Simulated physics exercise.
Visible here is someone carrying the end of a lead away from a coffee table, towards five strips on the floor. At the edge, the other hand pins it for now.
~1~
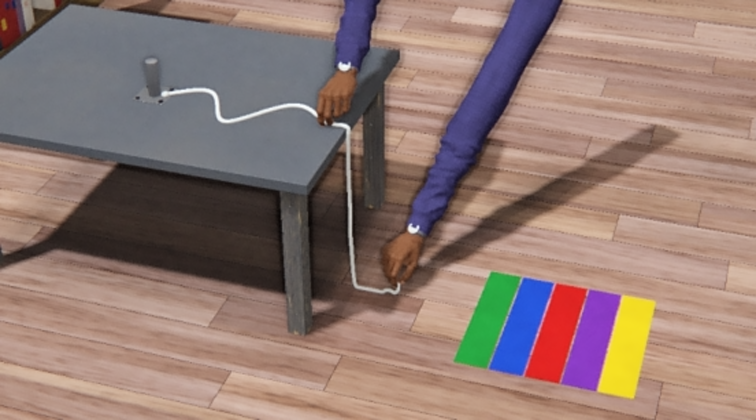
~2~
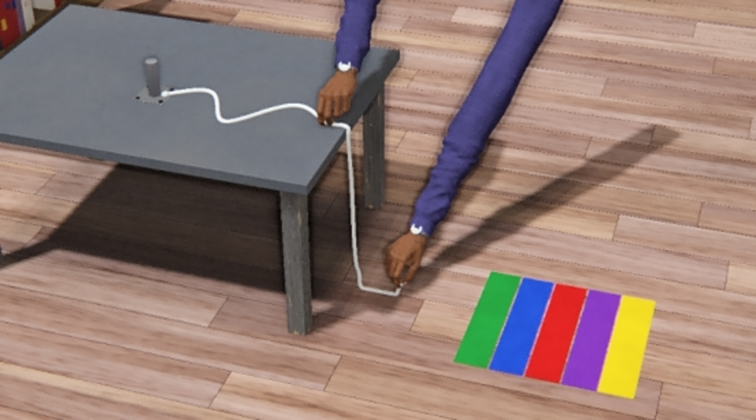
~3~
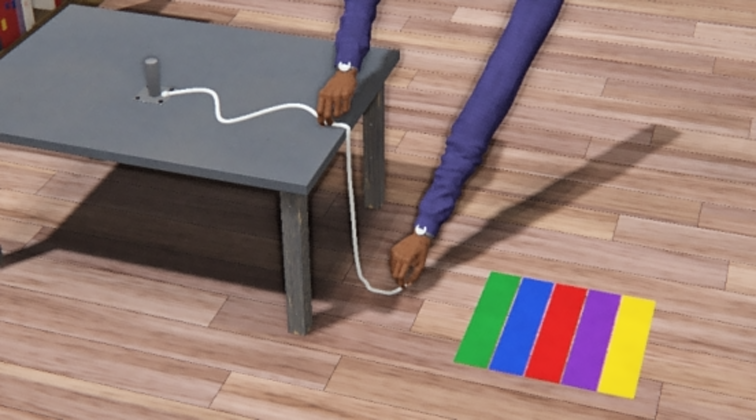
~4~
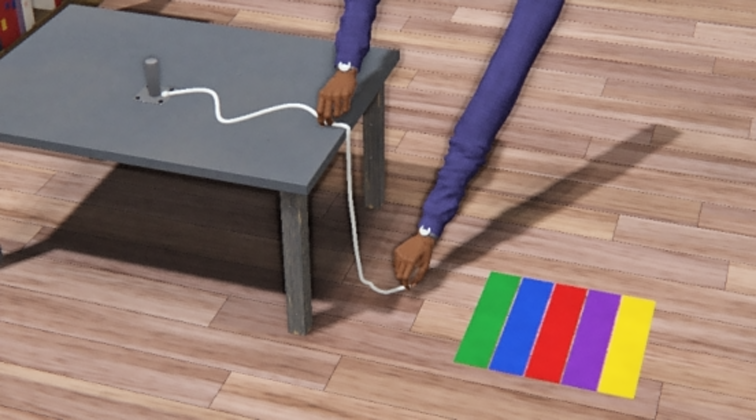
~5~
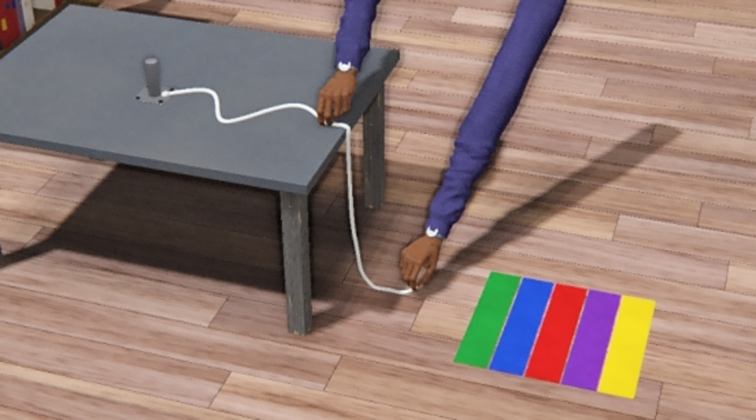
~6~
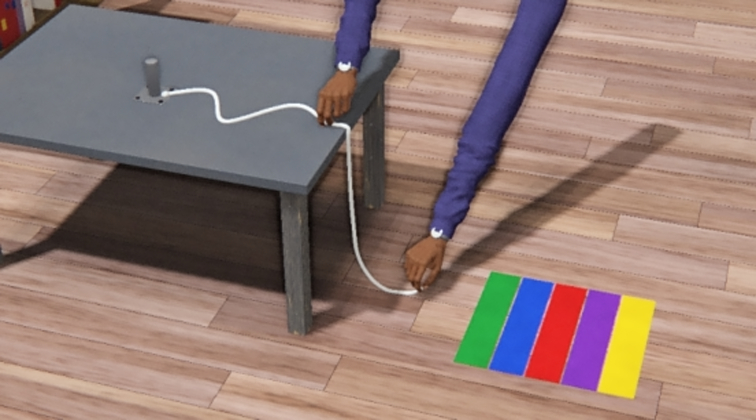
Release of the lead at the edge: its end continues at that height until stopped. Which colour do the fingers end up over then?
They end up over the purple strip.
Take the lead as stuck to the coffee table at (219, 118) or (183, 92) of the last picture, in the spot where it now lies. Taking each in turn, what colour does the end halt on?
Going one at a time, you'd get red and then purple.
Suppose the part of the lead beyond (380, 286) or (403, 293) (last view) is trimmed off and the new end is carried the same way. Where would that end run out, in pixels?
Roughly (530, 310), then roughly (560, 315).
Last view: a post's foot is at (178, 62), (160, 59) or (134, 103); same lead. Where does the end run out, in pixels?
Try 1 about (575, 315), try 2 about (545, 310), try 3 about (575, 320).
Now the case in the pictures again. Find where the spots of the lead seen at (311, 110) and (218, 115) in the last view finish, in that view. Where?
The first one ends up at (355, 139) and the second one at (253, 112).
Soon after, end near (524, 308); over blue.
Then, end near (569, 316); over red.
At full stretch, end near (595, 321); over purple. It gets as far as the purple strip.
